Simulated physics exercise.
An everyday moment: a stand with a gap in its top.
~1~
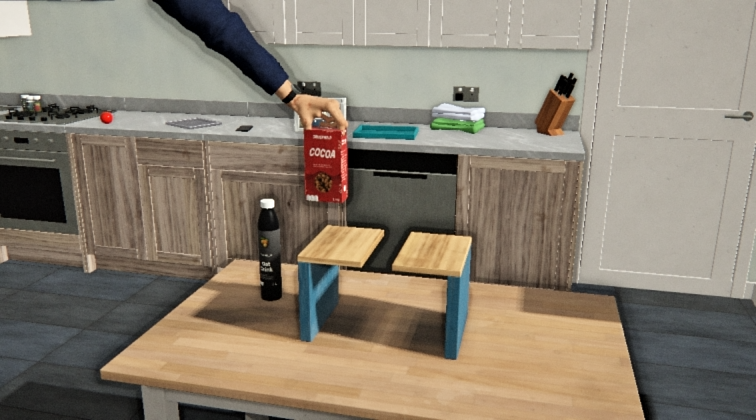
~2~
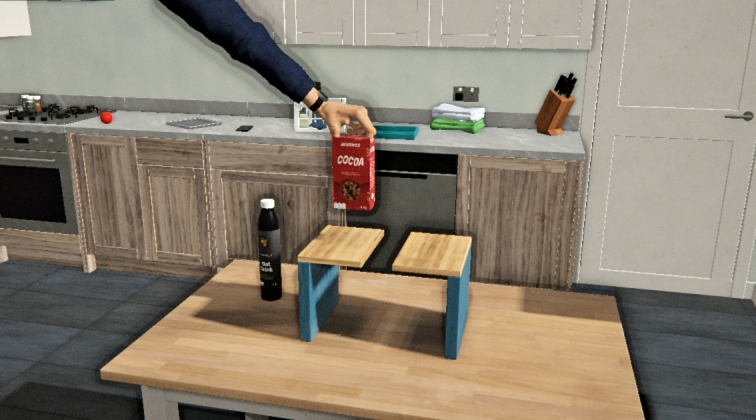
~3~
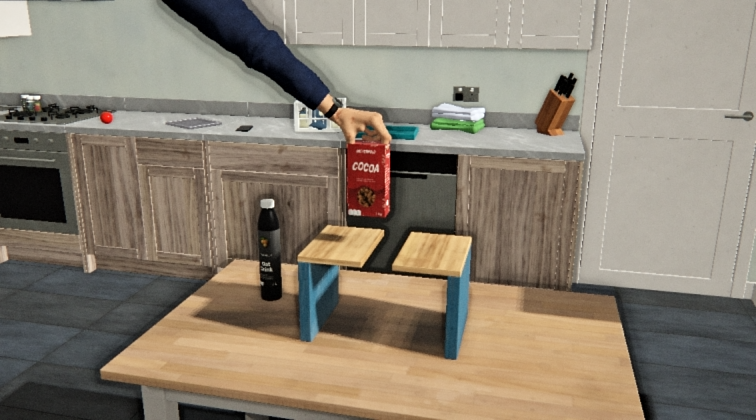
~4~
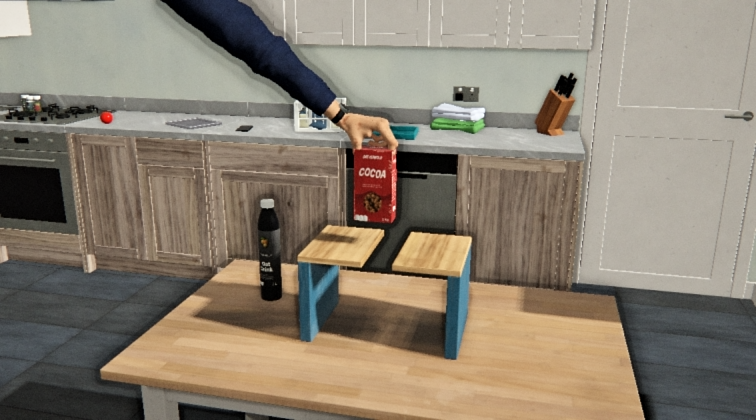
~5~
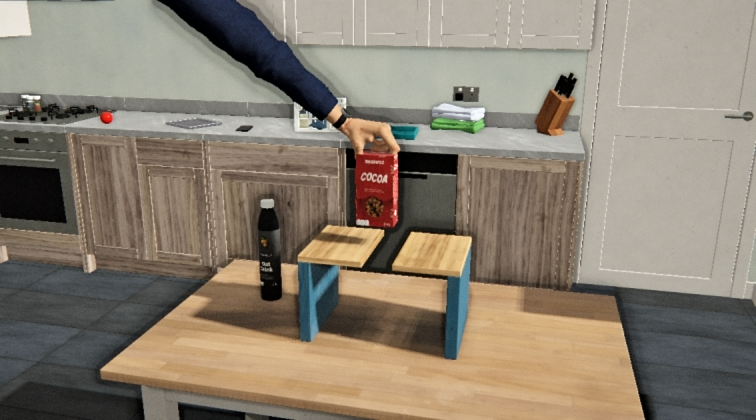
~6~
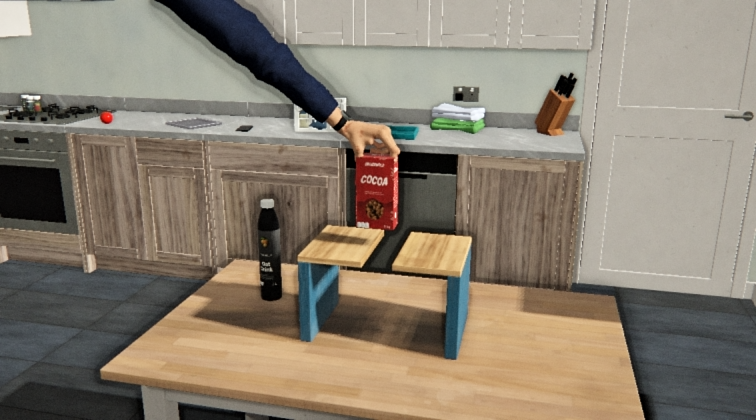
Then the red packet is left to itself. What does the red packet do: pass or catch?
It stays on top.
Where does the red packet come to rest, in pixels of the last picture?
Around (417, 230).
Then, 0.30 s after the last picture, red packet tipped 6° from how it was near (380, 211).
Then, 0.60 s after the last picture, red packet on its side near (413, 228).
At rest, tipped over on the stand or table, red packet; black bottle in place. Seen from the same camera at the end, red packet near (417, 230). The packet is caught.
